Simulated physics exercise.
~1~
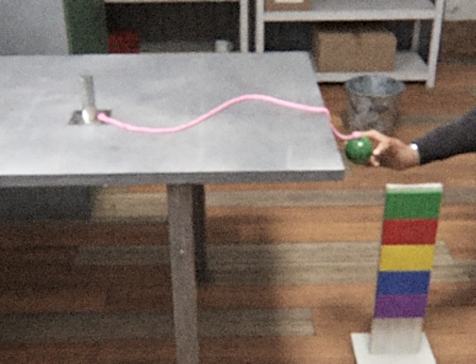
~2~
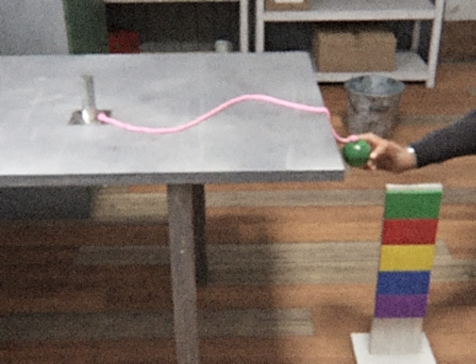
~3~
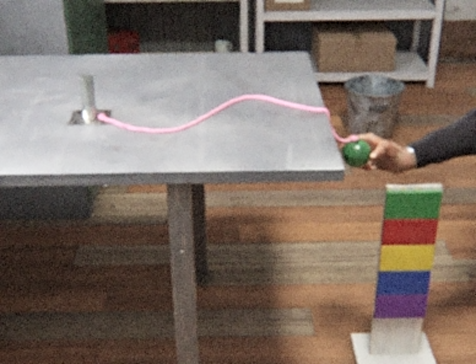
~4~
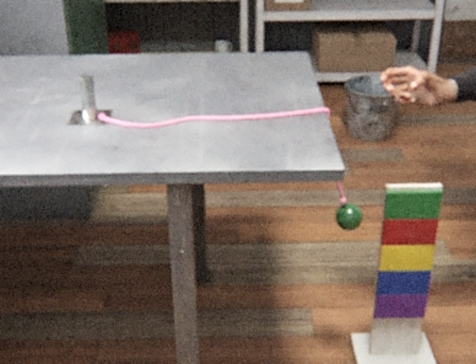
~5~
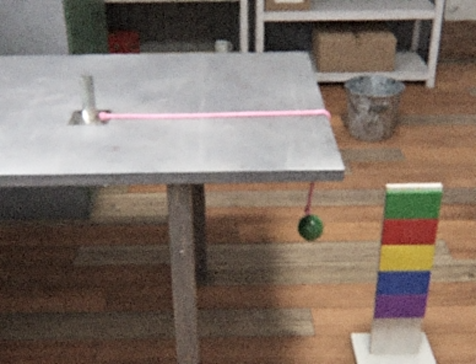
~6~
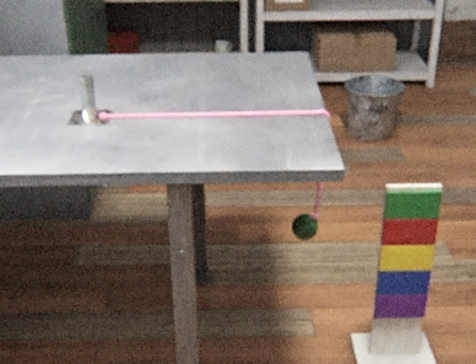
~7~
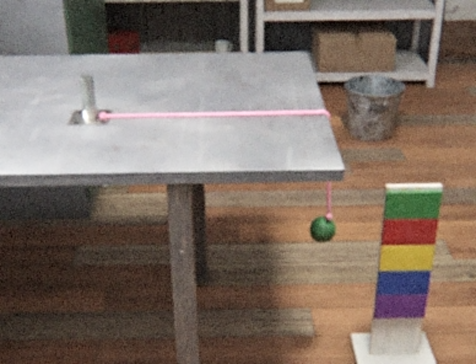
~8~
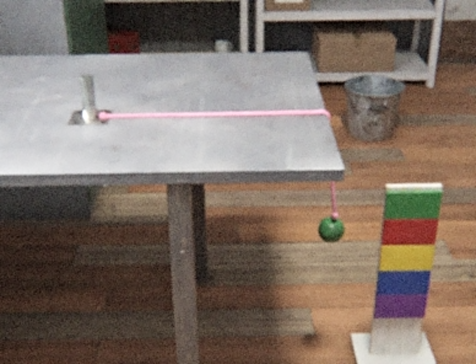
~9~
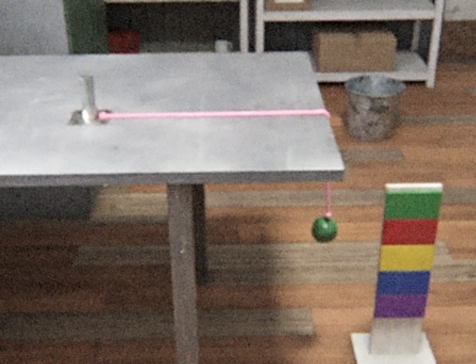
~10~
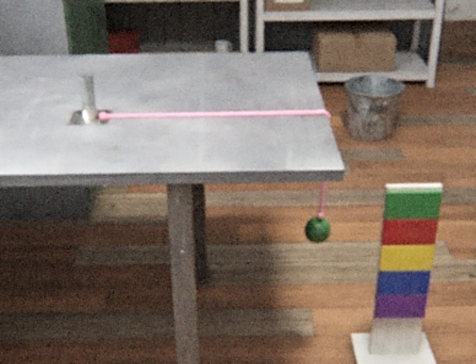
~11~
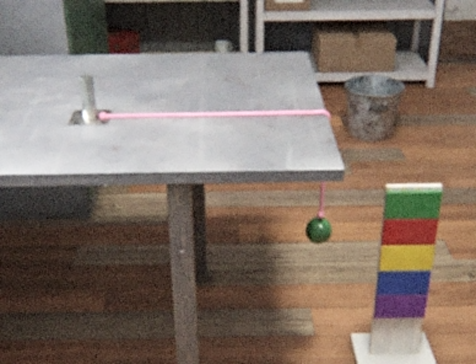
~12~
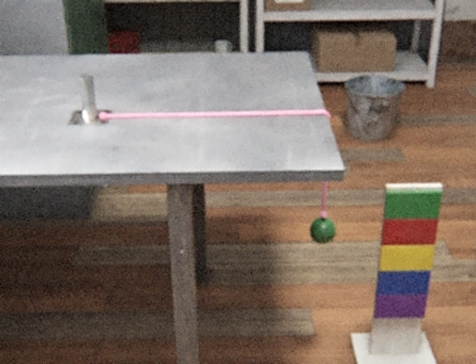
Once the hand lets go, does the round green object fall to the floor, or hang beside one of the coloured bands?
It hangs from the pink cord below the table edge, with its middle level with the red band.
